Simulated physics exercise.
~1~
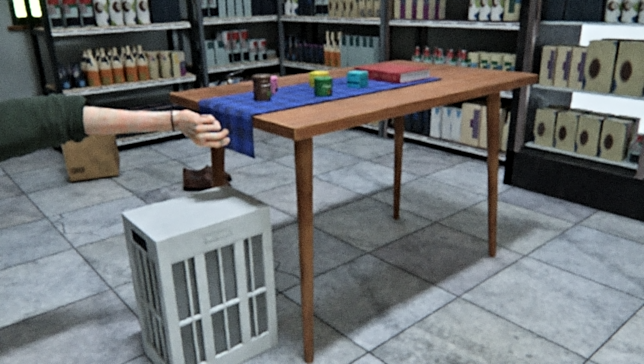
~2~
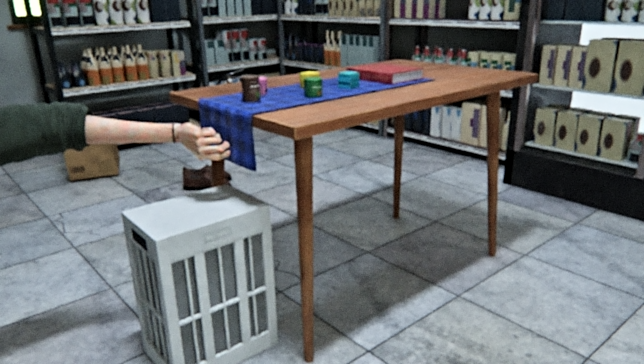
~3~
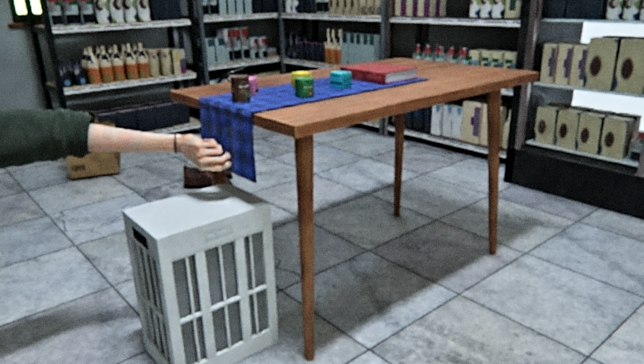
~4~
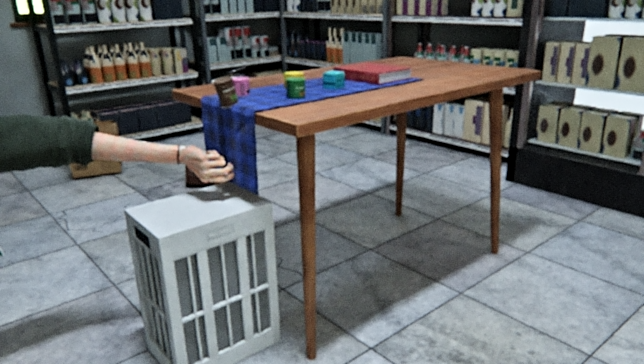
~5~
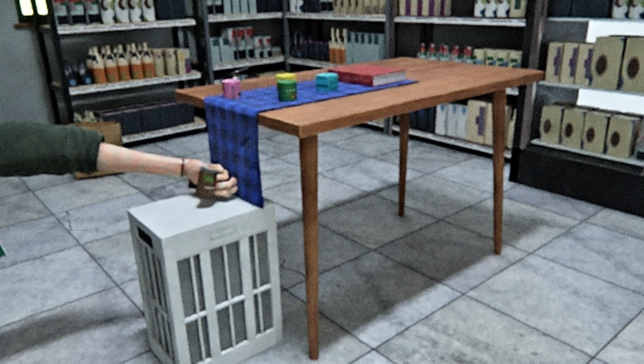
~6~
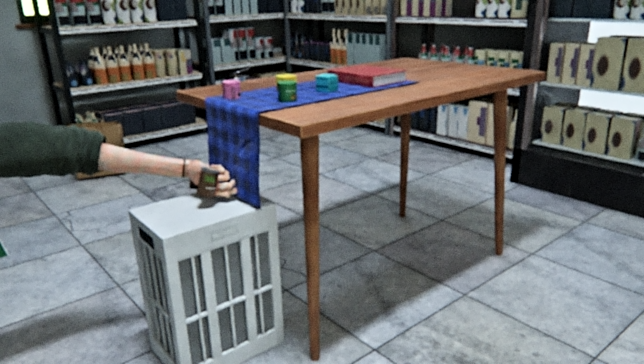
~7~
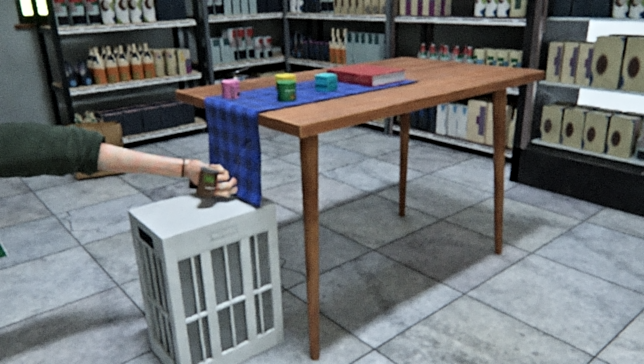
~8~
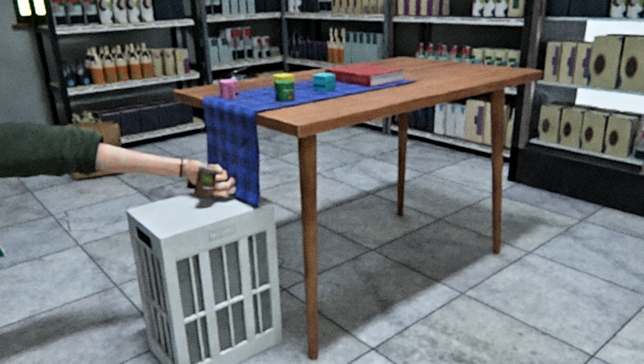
In a shop lined with shelves, a hand slowly pulled a blue cloth down over the end of a wooden table toward a white crate, and the brown can tipped off the edge while the other things slid along but stayed on top.
